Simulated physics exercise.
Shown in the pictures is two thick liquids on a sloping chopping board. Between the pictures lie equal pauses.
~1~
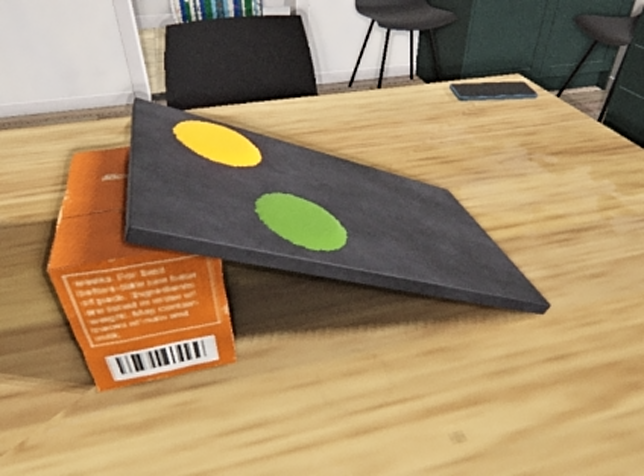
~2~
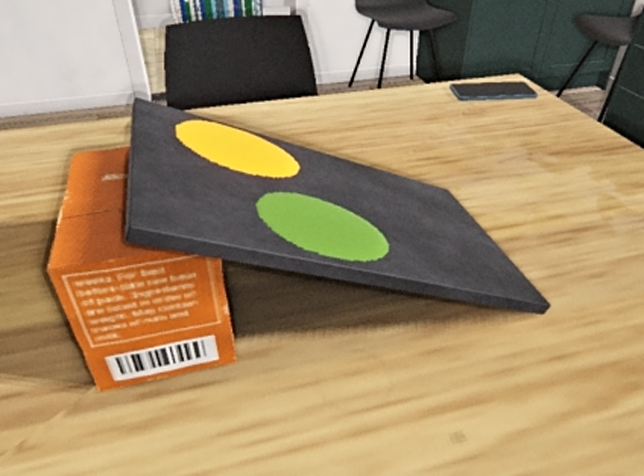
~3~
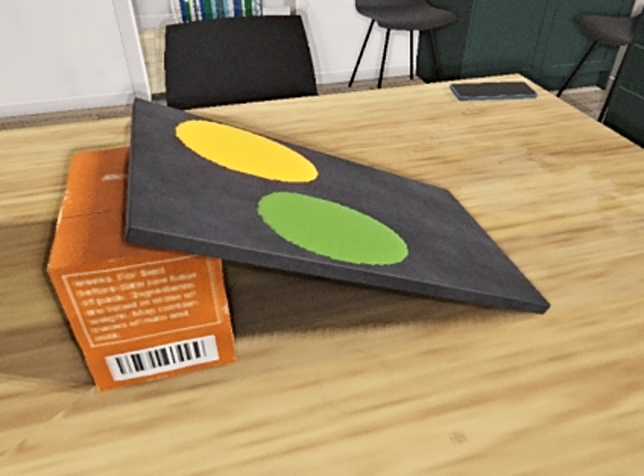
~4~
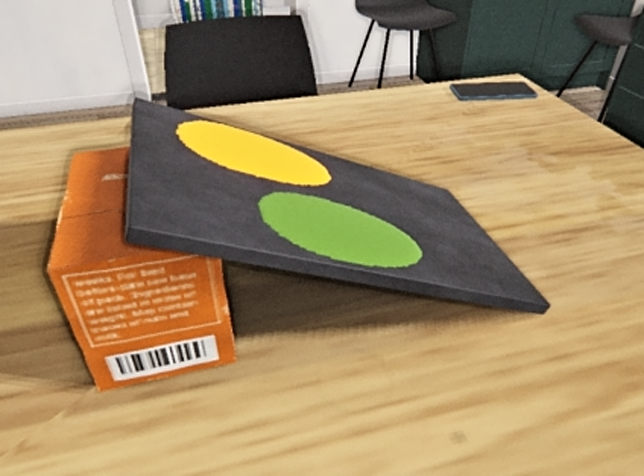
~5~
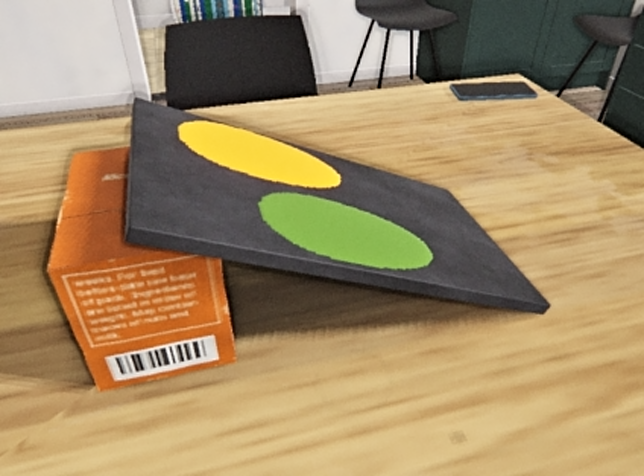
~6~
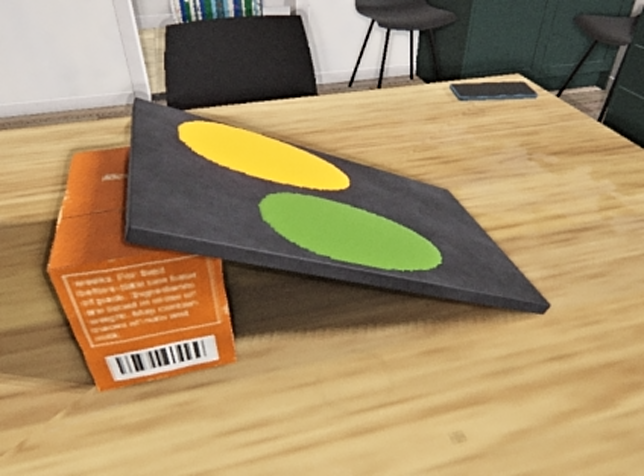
Yellow and green sauces spreading slowly down a dark sloping board propped on an orange box, stretching from rounded blobs into long ovals.
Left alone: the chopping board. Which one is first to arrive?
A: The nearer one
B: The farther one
The nearer one (A).
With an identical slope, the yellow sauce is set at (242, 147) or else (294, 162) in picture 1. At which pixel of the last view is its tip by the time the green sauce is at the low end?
(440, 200) and (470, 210).
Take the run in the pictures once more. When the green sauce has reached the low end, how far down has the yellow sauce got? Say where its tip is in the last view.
Roughly (423, 198).
Shortly, the green sauce is three quarters of the way down; the yellow sauce is three quarters of the way down.
Then, the green sauce is close to the edge; the yellow sauce is three quarters of the way down.
At the finish, the green sauce is at the low edge; the yellow sauce is three quarters of the way down.
